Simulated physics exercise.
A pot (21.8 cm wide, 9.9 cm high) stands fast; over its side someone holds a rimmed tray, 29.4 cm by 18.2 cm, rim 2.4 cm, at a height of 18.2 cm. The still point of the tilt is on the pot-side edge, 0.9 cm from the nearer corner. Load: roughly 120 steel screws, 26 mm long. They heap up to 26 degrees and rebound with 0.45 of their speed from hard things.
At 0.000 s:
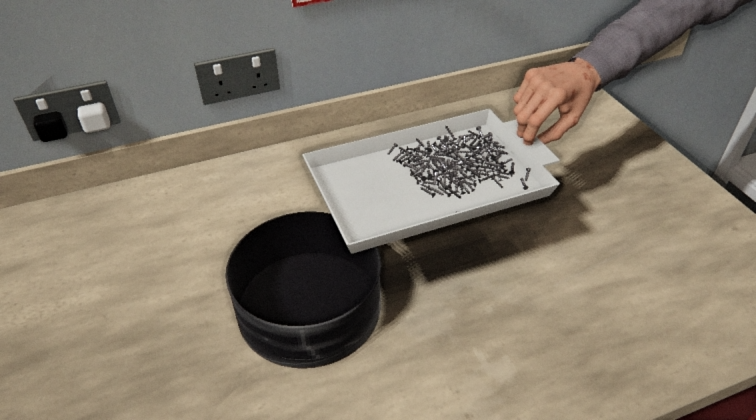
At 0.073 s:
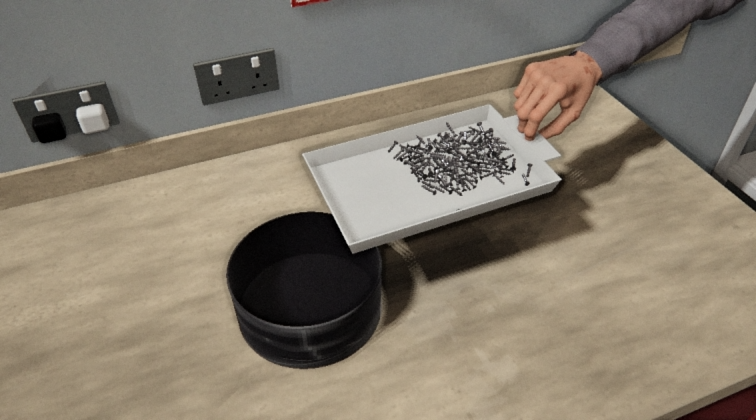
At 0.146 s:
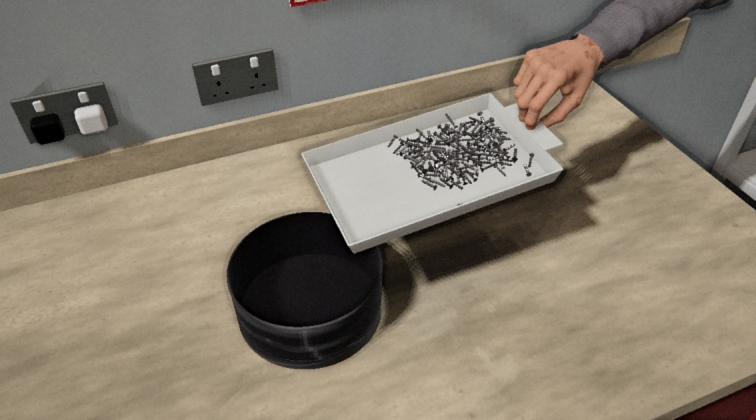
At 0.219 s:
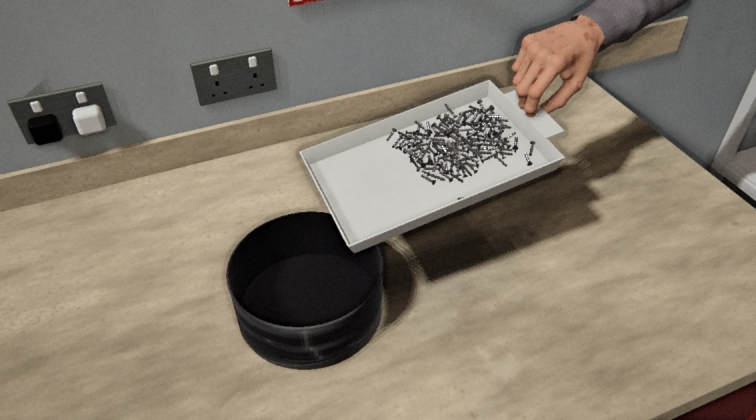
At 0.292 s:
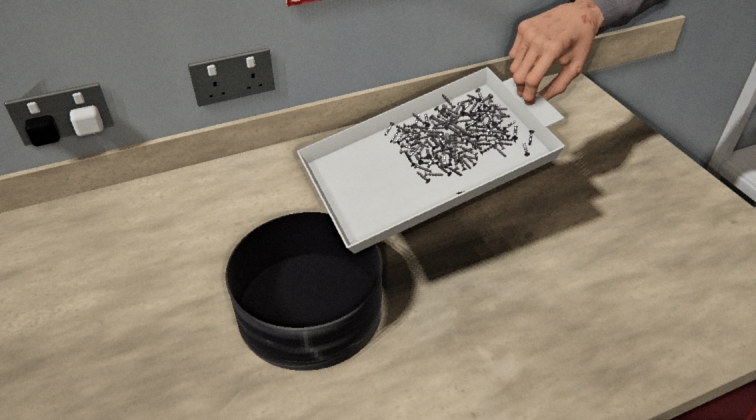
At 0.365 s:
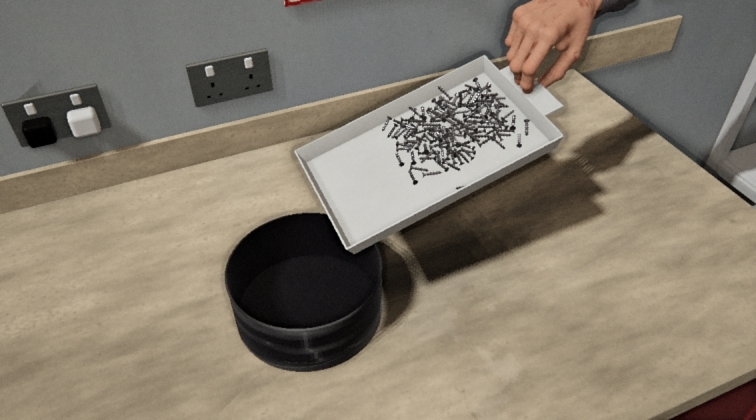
A hand tilted a white rimmed tray scattered with dark screws, slowly raising its right end while the left edge stayed low over the side of a round black pot on the counter.
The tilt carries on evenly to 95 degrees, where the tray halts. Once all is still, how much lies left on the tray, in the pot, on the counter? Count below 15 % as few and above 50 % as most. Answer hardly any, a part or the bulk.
Tray hardly any, pot the bulk, counter hardly any.
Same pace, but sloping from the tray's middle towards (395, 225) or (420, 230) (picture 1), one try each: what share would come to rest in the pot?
About 40 and 5 per cent.
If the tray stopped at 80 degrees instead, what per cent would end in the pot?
Then about 70 per cent.
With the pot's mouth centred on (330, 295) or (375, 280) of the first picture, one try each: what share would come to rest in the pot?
Some 95 and 70 per cent.
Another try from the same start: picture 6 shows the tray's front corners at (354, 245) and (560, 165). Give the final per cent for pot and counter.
Pot 0, counter 100.
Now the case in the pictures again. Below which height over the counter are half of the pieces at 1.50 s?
About 22 cm.
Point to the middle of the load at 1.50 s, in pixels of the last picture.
Near (325, 222).
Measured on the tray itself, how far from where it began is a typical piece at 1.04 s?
Some 20 cm.
Then, at 1.04 s, tilt 53 degrees; the tray holds 95 %, the pot 0 %.
After 1.50 s, tilt 78 degrees; the tray holds 85 %, the pot 15 %.
After 2.03 s, tilt 95 degrees; the tray holds 0 %, the pot 95 %.
By 2.7 s all is still; tray 0 %, pot 100 %, counter 0 %.
